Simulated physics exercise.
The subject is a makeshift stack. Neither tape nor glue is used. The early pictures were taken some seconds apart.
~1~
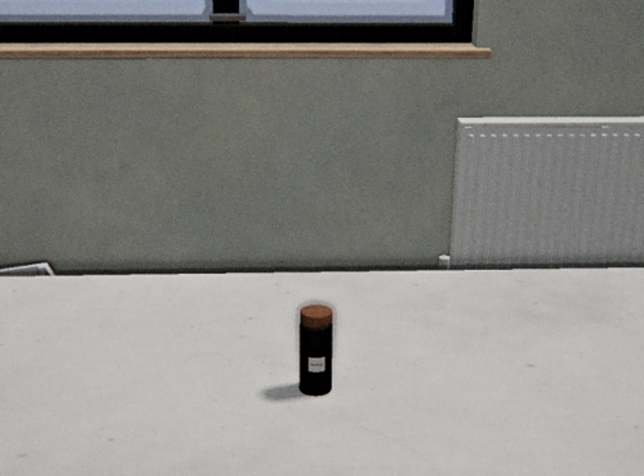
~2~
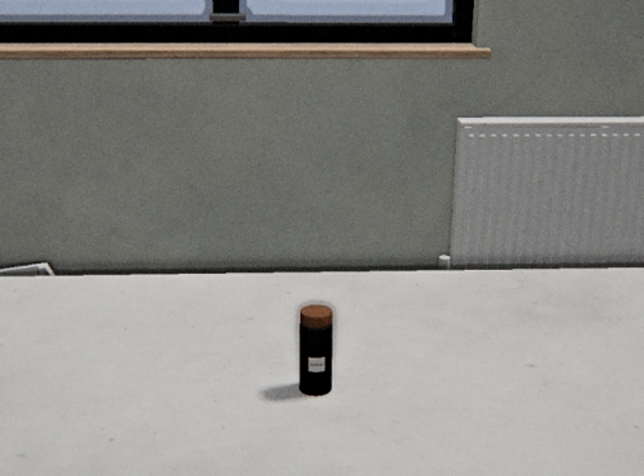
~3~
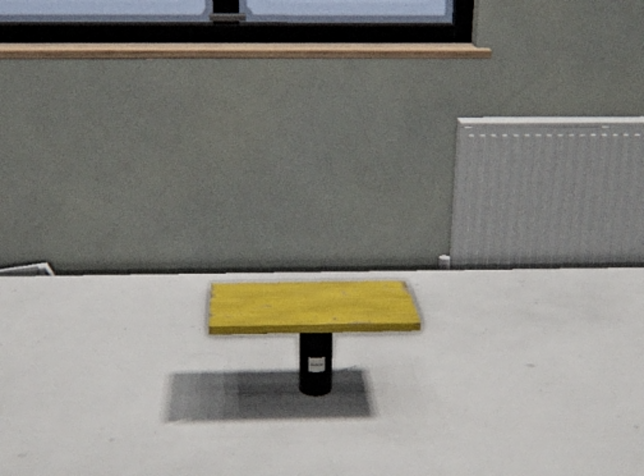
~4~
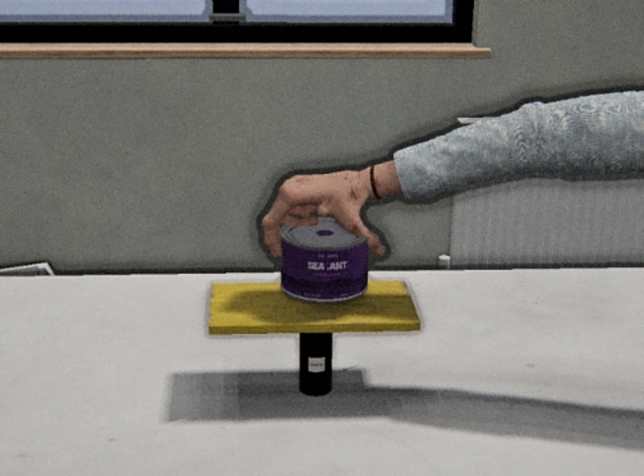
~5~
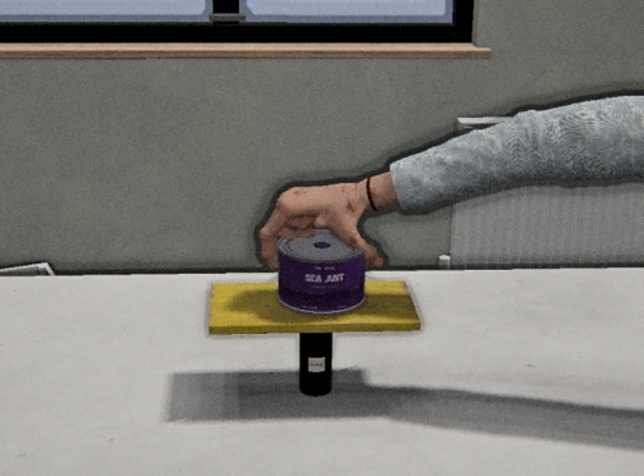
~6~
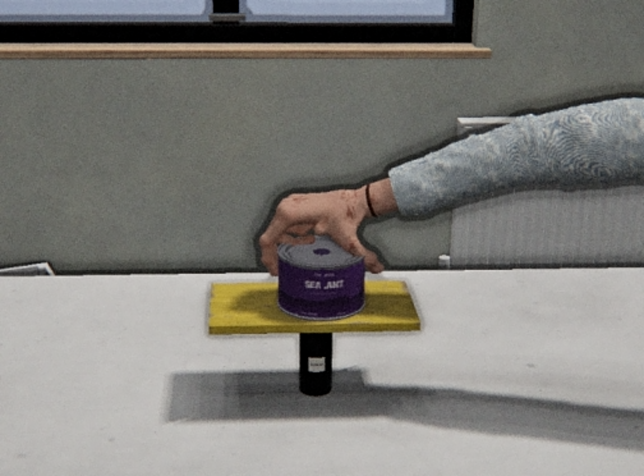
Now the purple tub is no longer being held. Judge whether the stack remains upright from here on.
It remains upright.
Then, 0.30 s past the last view, nothing moves.
Then, 0.70 s past the last view, purple tub resting near (321, 278).
Finally, all 3 still in place. Final places as the last picture's camera would see them, purple tub near (321, 278). The stack keeps its balance.
